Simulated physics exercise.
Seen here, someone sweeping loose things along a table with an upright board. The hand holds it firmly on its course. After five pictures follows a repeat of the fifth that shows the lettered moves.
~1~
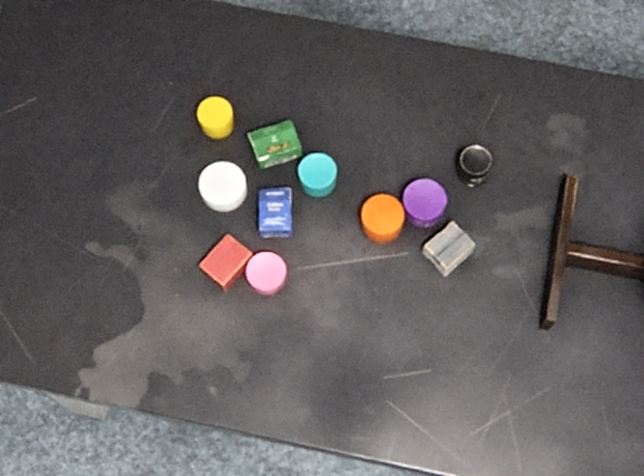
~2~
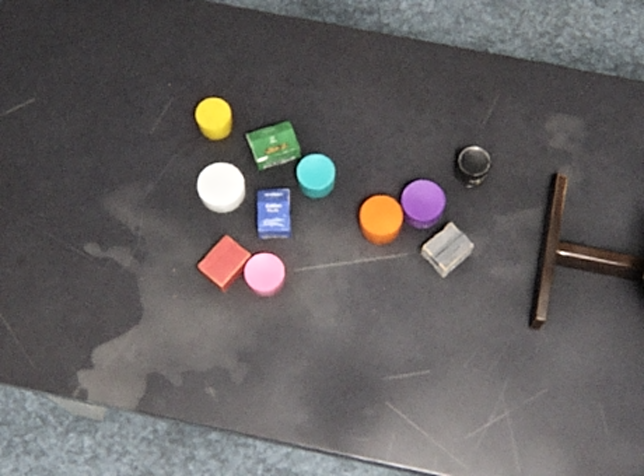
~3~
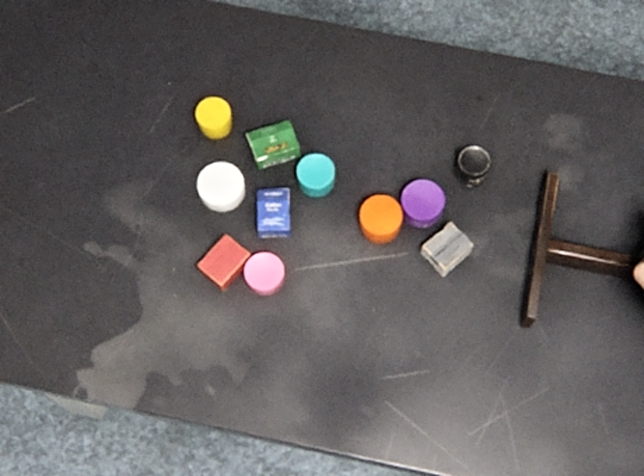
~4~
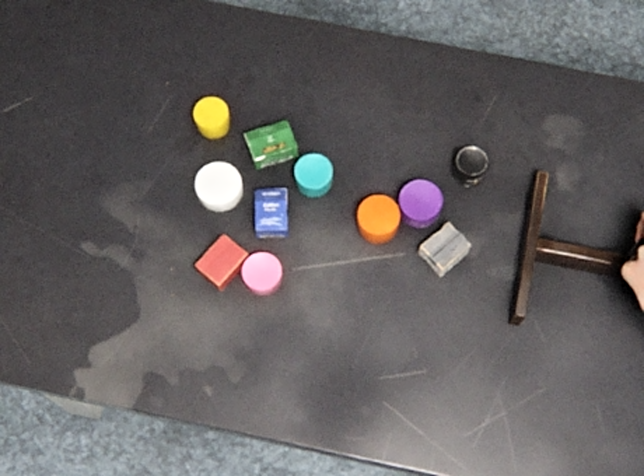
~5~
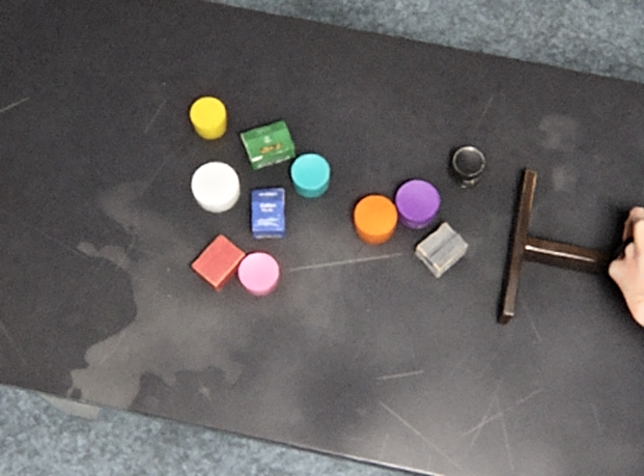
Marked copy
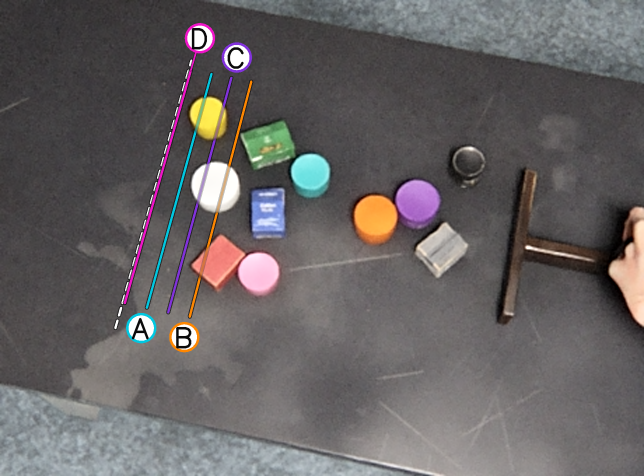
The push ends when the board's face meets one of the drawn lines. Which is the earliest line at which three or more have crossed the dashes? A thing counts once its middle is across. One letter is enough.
The first such stop is C.
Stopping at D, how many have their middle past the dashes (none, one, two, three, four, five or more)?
In all, five or more.
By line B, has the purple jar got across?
No.
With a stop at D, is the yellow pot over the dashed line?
Yes.
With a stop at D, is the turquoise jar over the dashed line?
By then, yes.
On the marked copy, A at (180, 186); B at (222, 195); C at (201, 191); D at (159, 182); the dashed line at (155, 188).
Following C. Soon after the start, board (404, 218); yellow pot (209, 119); white tin (216, 187); none across.
Later, board (290, 195); white tin (191, 180); yellow pot (209, 119); none across.
In the end, board (202, 177); white tin (134, 150); yellow pot (159, 100); four across.
As for the rest, A gets five across, but is farther than needed; B gets only one across; D gets eight across, but is farther than needed.
